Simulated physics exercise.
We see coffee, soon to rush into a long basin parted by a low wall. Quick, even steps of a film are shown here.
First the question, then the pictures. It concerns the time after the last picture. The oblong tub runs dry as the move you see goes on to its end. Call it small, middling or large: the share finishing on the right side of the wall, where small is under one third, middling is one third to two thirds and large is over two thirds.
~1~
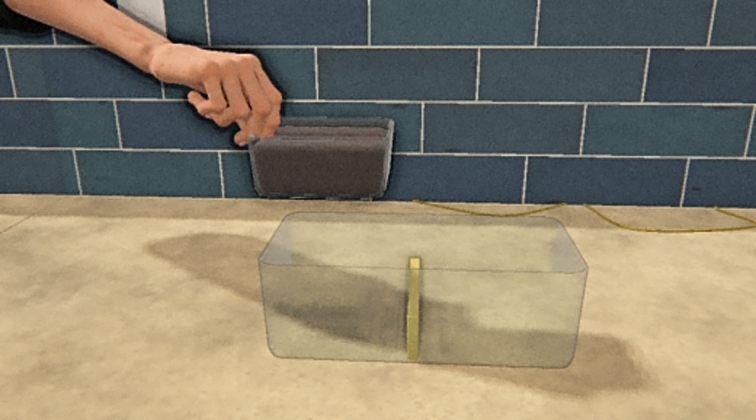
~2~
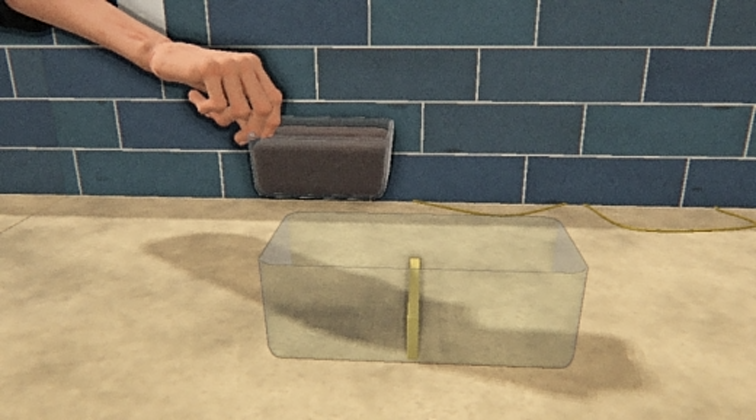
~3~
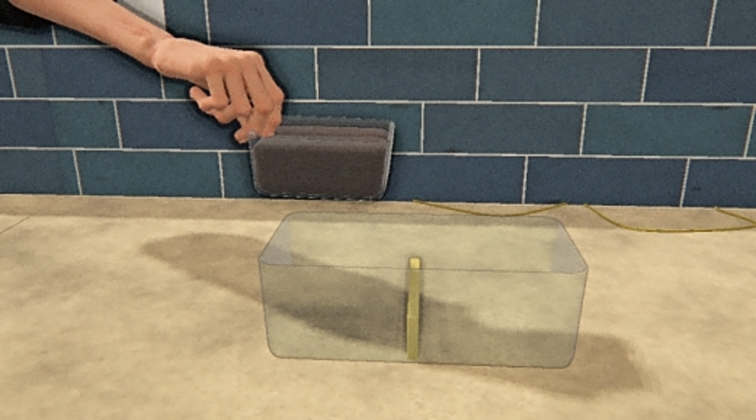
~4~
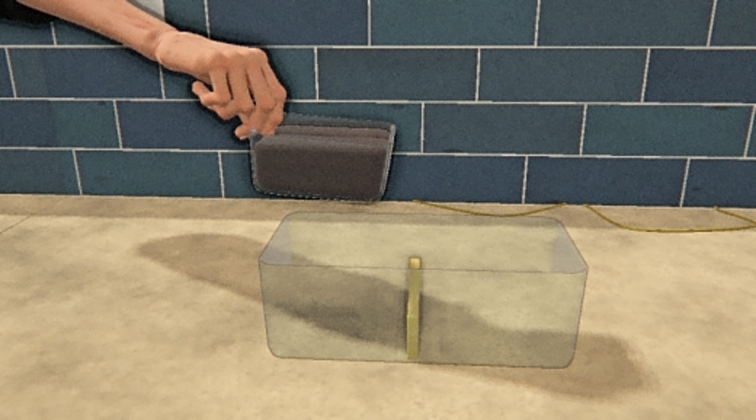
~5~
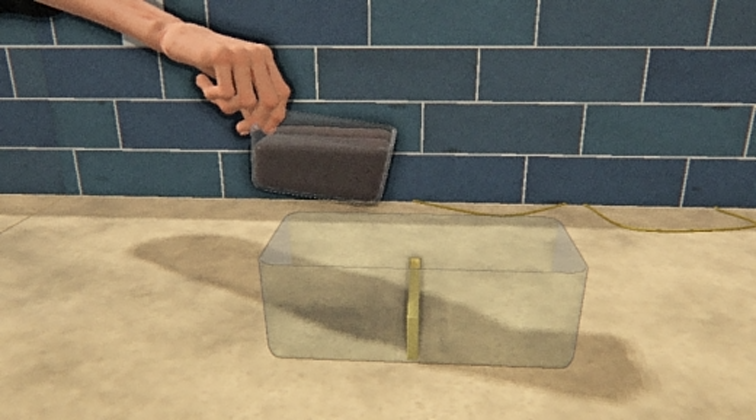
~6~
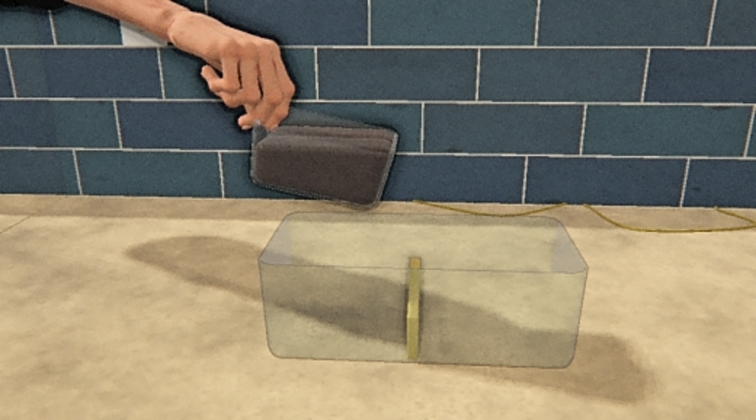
Large.
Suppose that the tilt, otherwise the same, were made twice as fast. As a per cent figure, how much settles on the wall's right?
I'd put it at some 70 percent.
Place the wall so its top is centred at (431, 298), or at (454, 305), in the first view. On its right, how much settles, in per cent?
My guess is some 65 percent the first time and some 40 percent the second.
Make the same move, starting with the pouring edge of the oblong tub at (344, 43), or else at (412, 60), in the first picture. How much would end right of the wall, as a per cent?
Roughly 60 % the first time and roughly 90 % the second.
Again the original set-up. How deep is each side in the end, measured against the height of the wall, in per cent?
The left comes to 10 % and the right to 40 %.
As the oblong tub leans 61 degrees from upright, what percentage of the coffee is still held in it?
About 40 %.
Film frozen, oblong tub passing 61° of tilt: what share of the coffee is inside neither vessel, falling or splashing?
Around 25 in a hundred.
A moment on, the oblong tub is tipped part way and 39 per cent is still to pour, 1 is left of the wall and 33 right of it.
Next, the oblong tub is tipped on its side and 7 per cent is still to pour, 14 is left of the wall and 75 right of it.
Then the oblong tub is tipped right over and 0 per cent is still to pour, 24 is left of the wall and 75 right of it.
Later the oblong tub is tipped right over and 0 per cent is still to pour, 24 is left of the wall and 75 right of it.
Finally, 24 per cent lies left of the wall, 75 right of it and 1 outside.
